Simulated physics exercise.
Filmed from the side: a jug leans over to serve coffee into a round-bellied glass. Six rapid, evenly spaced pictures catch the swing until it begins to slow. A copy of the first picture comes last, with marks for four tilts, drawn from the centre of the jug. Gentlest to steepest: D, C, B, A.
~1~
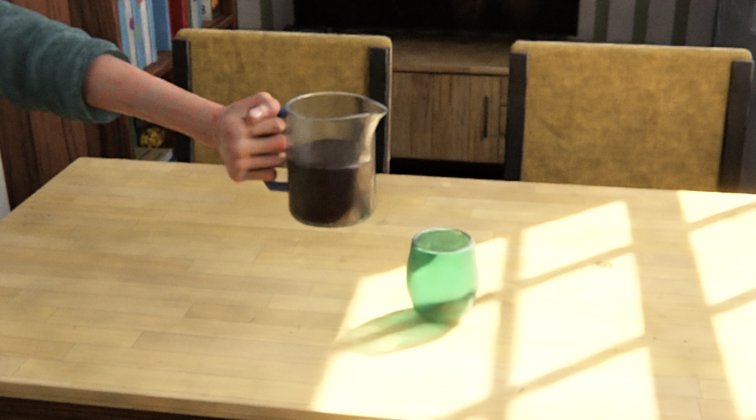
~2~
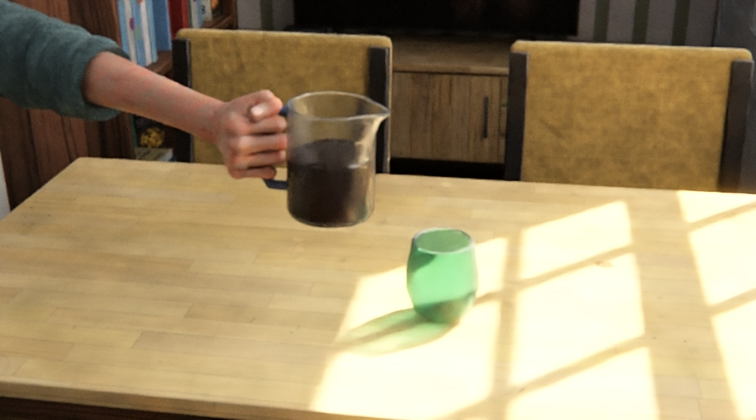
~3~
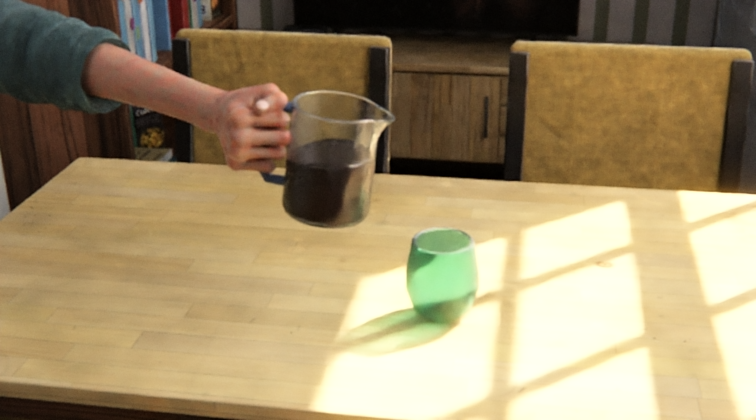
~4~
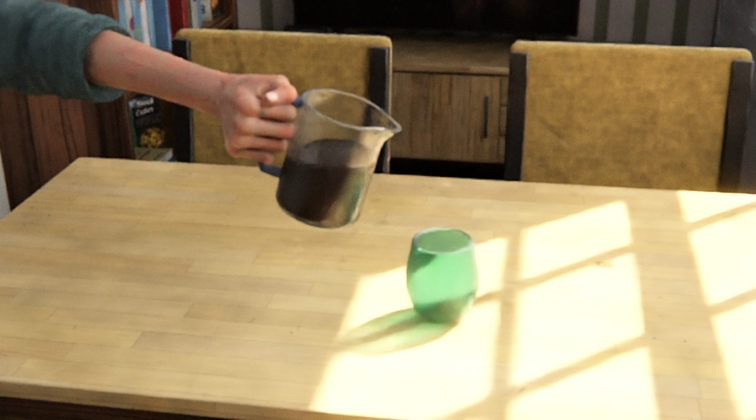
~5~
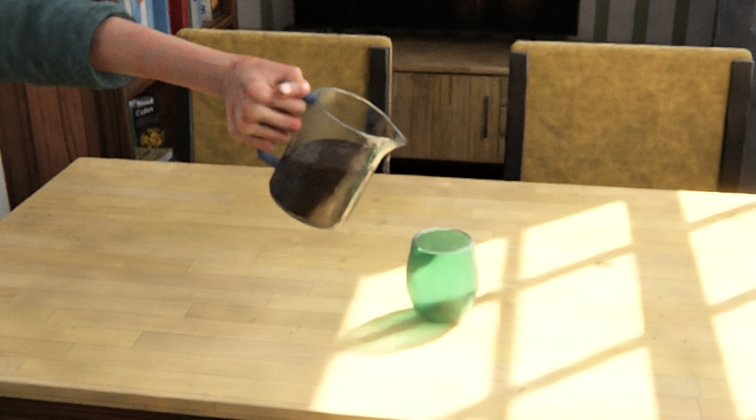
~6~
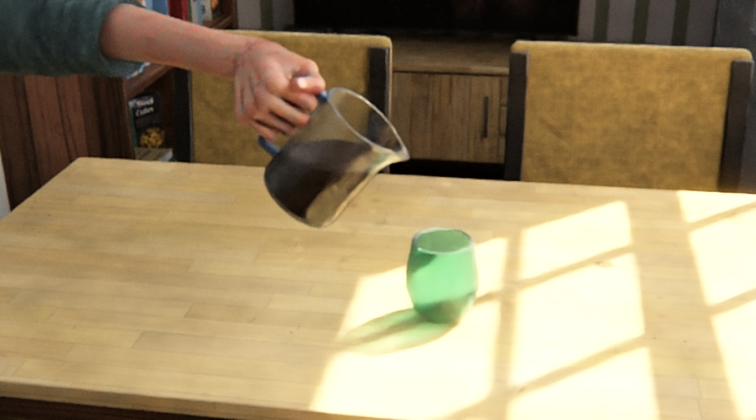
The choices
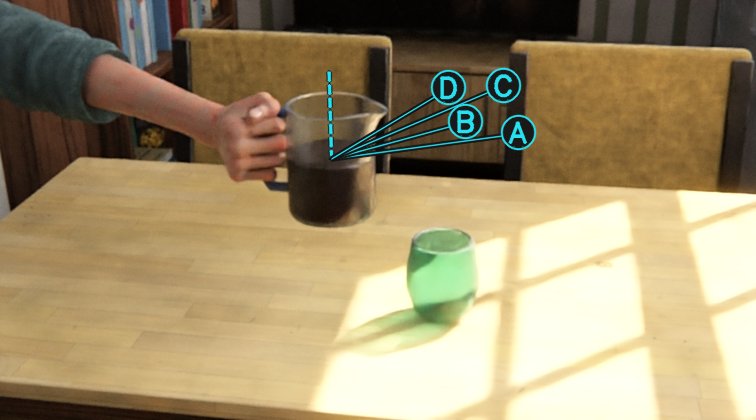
At a sunlit wooden dining table, a hand steadily tilting a glass jug of coffee rightward near a round-bellied green glass.
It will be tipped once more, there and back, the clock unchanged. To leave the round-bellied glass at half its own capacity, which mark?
The best tilt is B.
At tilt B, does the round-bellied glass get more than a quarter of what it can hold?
Yes, clearly.
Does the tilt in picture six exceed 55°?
No.
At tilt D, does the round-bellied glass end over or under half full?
Under half.
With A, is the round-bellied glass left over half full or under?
Over half.
In cyan, A at (501, 136); B at (449, 126); C at (487, 92); D at (434, 97).
For tilt A, the round-bellied glass ends with about 70 % of what it can hold.
For tilt B, the round-bellied glass ends with about 51 % of what it can hold.
For tilt C, the round-bellied glass ends with about 30 % of what it can hold.
For tilt D, the round-bellied glass ends with about 13 % of what it can hold.
